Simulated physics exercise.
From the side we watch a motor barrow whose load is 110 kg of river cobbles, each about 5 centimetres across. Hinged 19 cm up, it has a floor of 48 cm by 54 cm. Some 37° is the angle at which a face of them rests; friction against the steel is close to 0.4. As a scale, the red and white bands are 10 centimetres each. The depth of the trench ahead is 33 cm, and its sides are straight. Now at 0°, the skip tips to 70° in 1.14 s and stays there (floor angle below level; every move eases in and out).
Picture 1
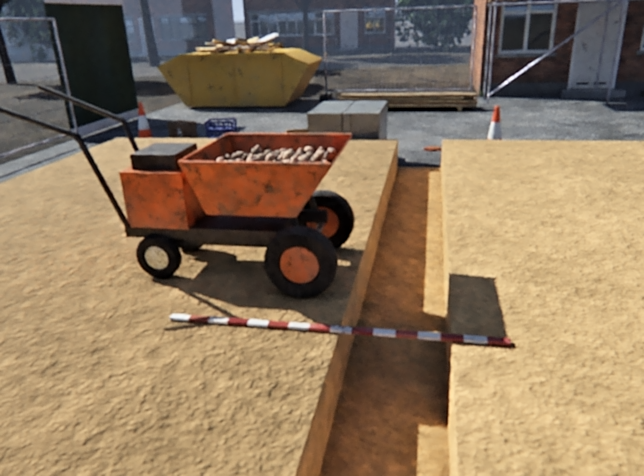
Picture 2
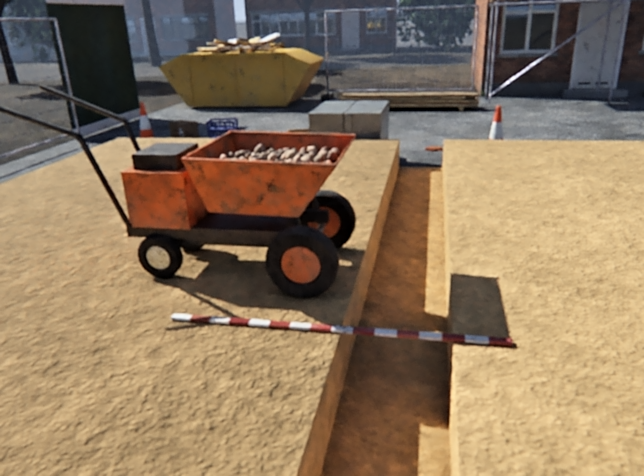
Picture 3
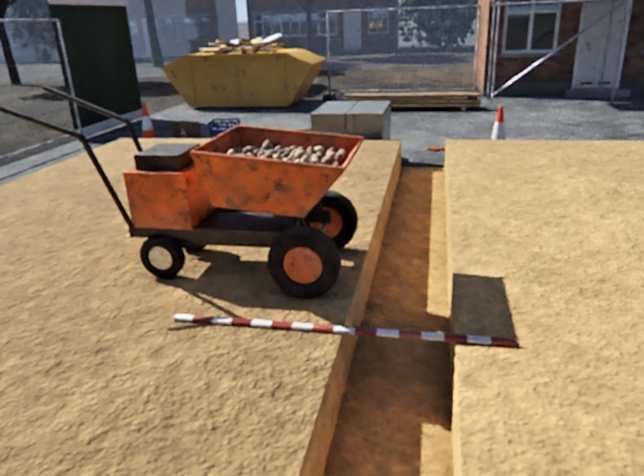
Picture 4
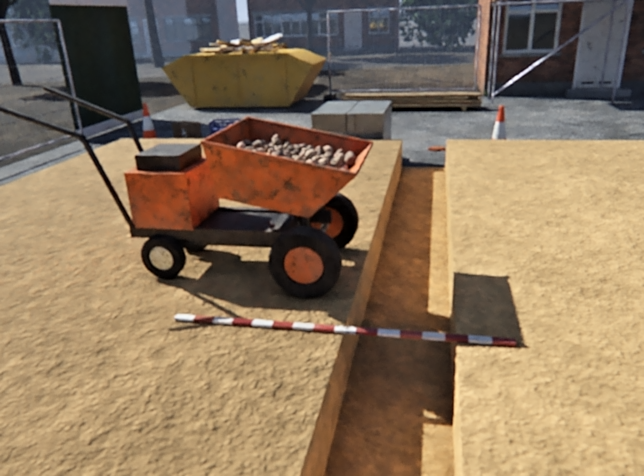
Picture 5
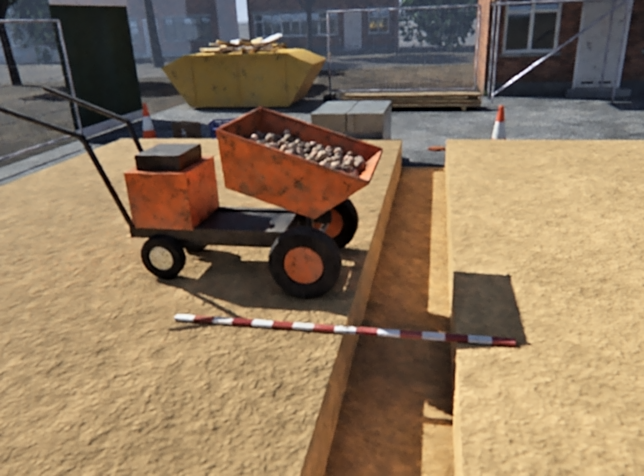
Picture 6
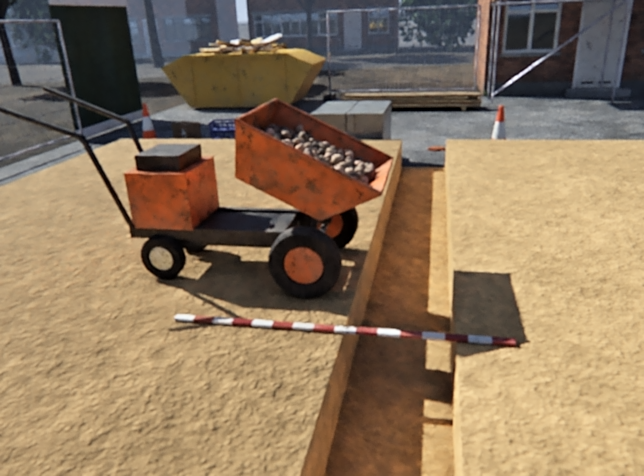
An orange motor barrow's skip, loaded with cobbles, tilts steadily forward toward the right.
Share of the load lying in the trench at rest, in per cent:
68 per cent.
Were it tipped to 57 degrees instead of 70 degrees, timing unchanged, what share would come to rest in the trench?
With that change, near 35 per cent.
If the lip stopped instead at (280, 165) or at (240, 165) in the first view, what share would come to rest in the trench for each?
Roughly 100 percent for the first, and 85 percent for the second.
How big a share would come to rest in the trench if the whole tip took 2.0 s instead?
With that timing, about 80 per cent.
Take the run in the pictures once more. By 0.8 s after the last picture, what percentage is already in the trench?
Some 20 per cent.
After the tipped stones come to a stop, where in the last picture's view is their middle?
Roughly at (438, 314).
Then, 0.4 s after the last picture the floor is at 59°, 100 % in the skip; the foremost stones are at (410, 228).
Then, 0.8 s after the last picture the floor is at 70°, 70 % in the skip, 18 % in the trench, 12 % past the trench; the foremost stones are at (489, 273).
Then, 1.1 s after the last picture the floor is at 70°, 35 % in the skip, 34 % in the trench, 31 % past the trench; the foremost stones are at (568, 287).
Then, 3.1 s after the last picture the floor is at 70°, 0 % in the skip, 68 % in the trench, 32 % past the trench; the foremost stones are at (620, 286).
